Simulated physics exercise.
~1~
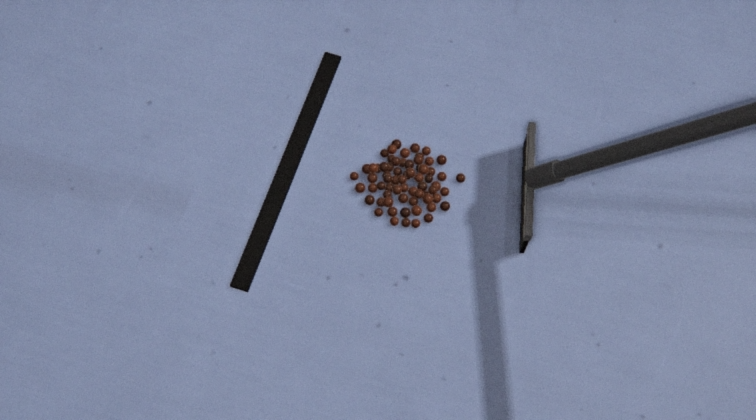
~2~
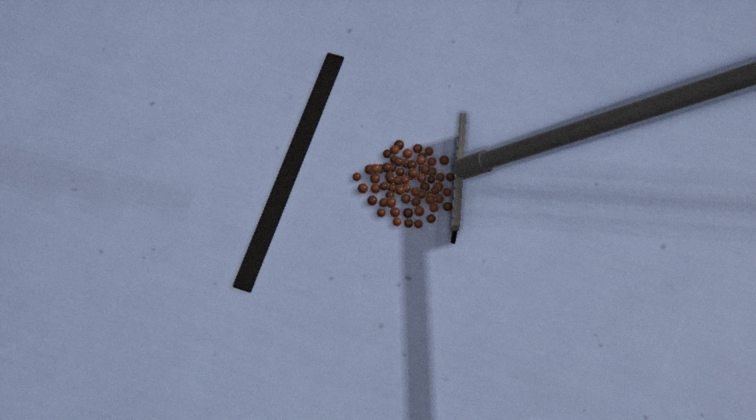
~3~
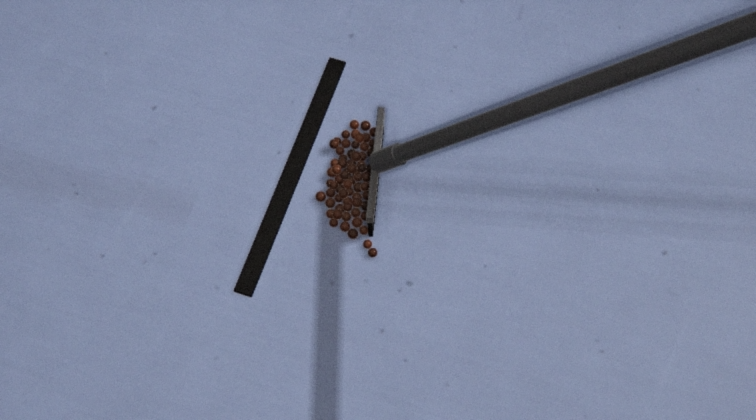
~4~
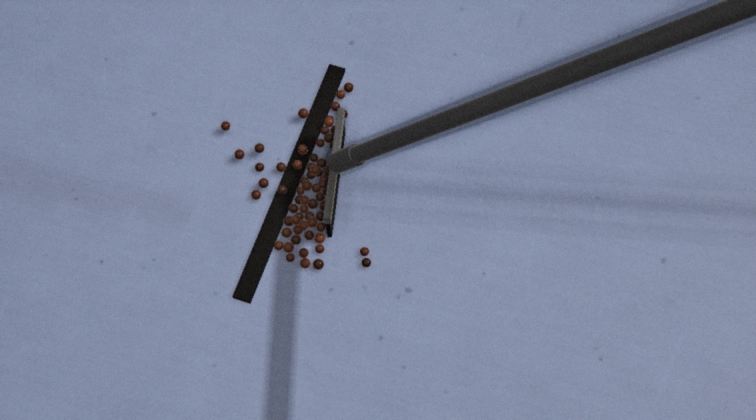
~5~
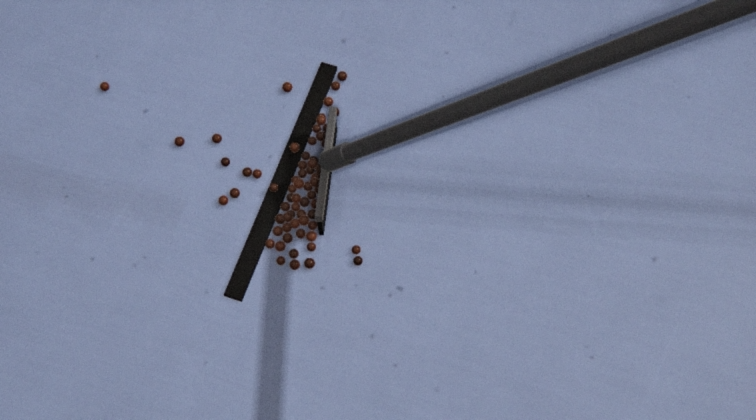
A long-handled squeegee slid left across a pale surface, pushing a cluster of small brown balls against a dark slanted strip, where most bunched up between the two while several went over and scattered to the left and a few slipped past the blade.
